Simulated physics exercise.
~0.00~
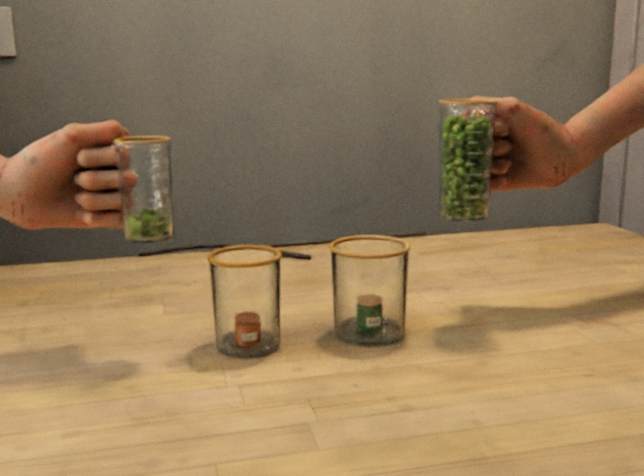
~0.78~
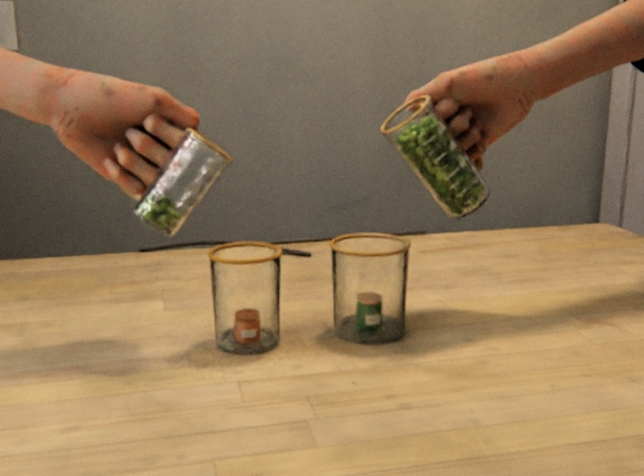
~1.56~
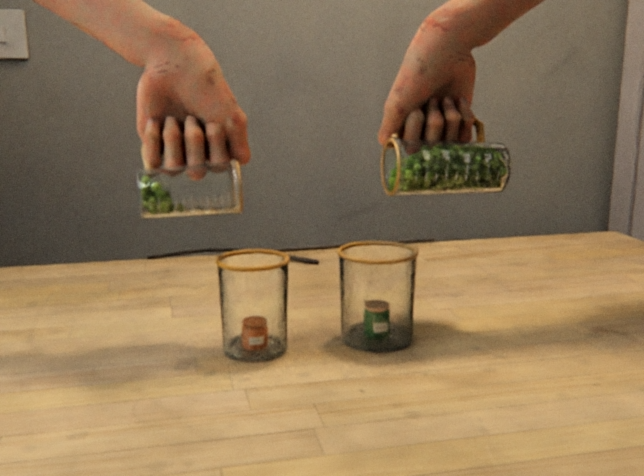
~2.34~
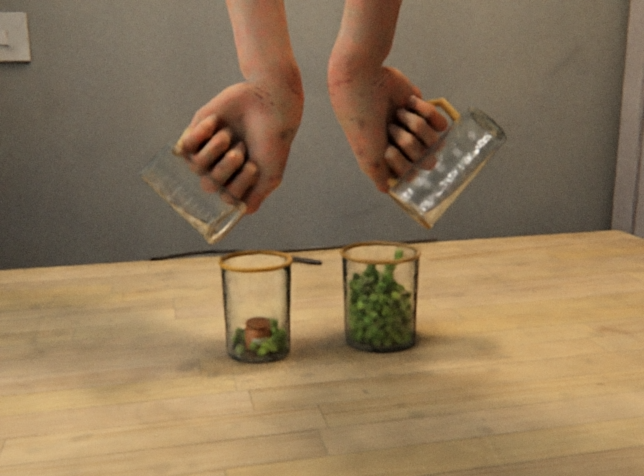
Two hands hold clear glass mugs of small green pieces above a pale wooden table, seen from the front against a grey wall. The left mug has only a little at the bottom, while the right one is nearly full. Below them stand two clear glasses with tan rims, the left holding a small reddish-brown object and the right a green one. The hands tilt the mugs, turn them onto their sides, then tip them mouth down. Green pieces land in both glasses, leaving the brown object's top showing on the left and burying the green object on the right.
